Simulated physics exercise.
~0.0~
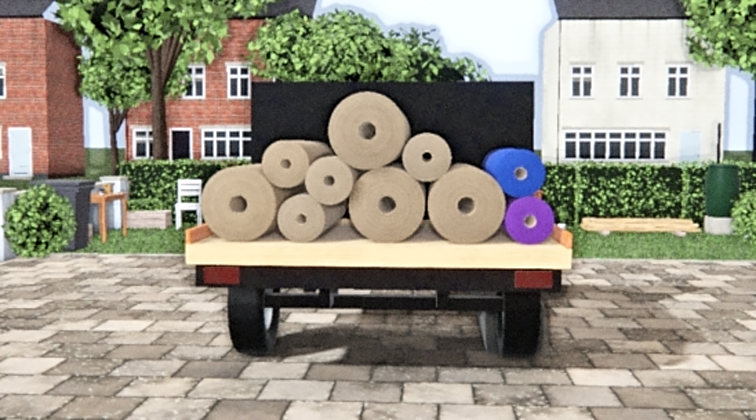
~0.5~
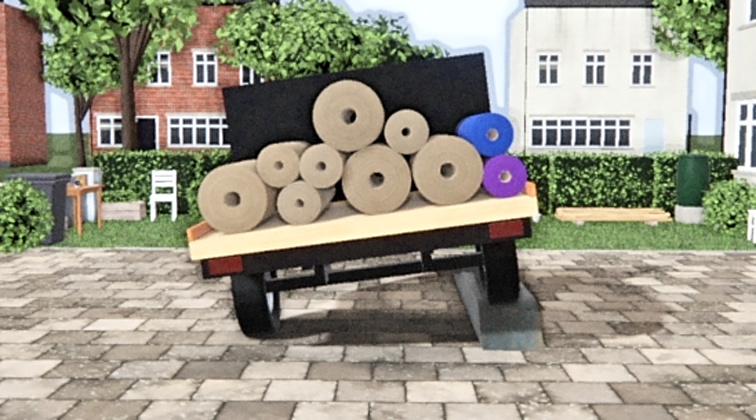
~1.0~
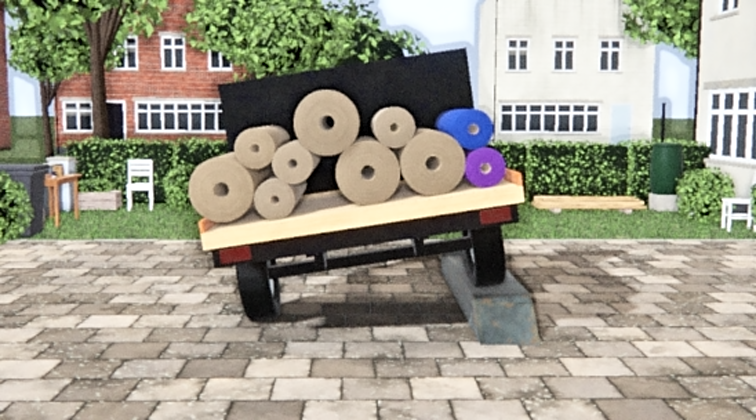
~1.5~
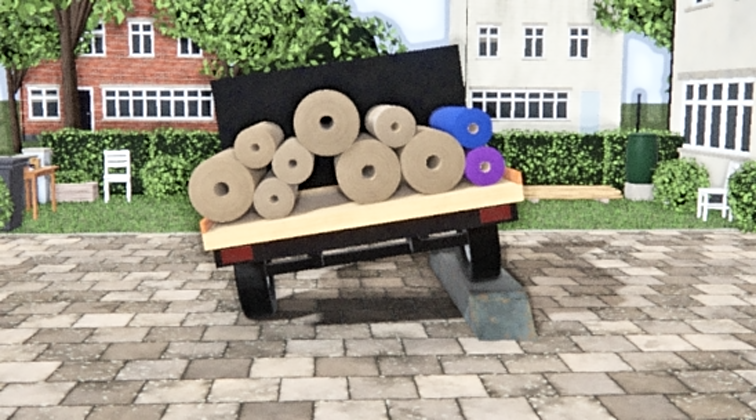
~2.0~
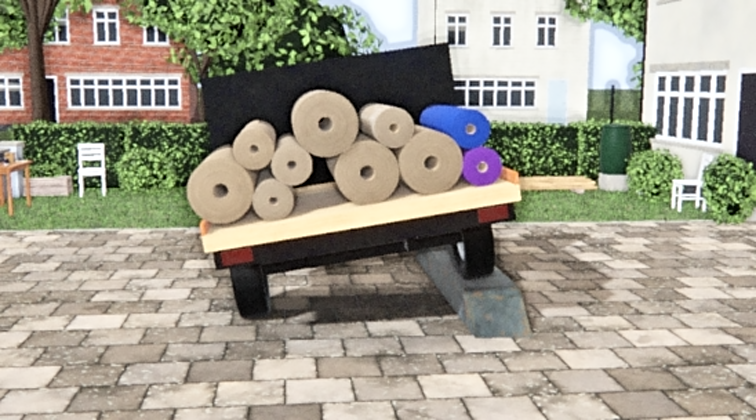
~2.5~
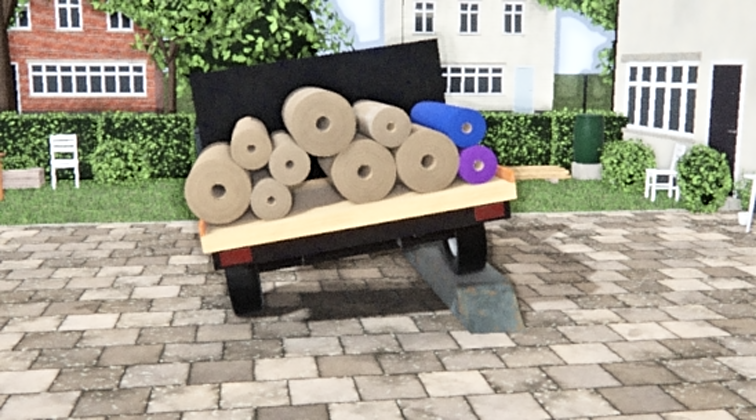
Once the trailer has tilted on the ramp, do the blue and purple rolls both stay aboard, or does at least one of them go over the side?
Both stay aboard. The purple roll remains on the deck near the right edge, and the blue one is still up above it.
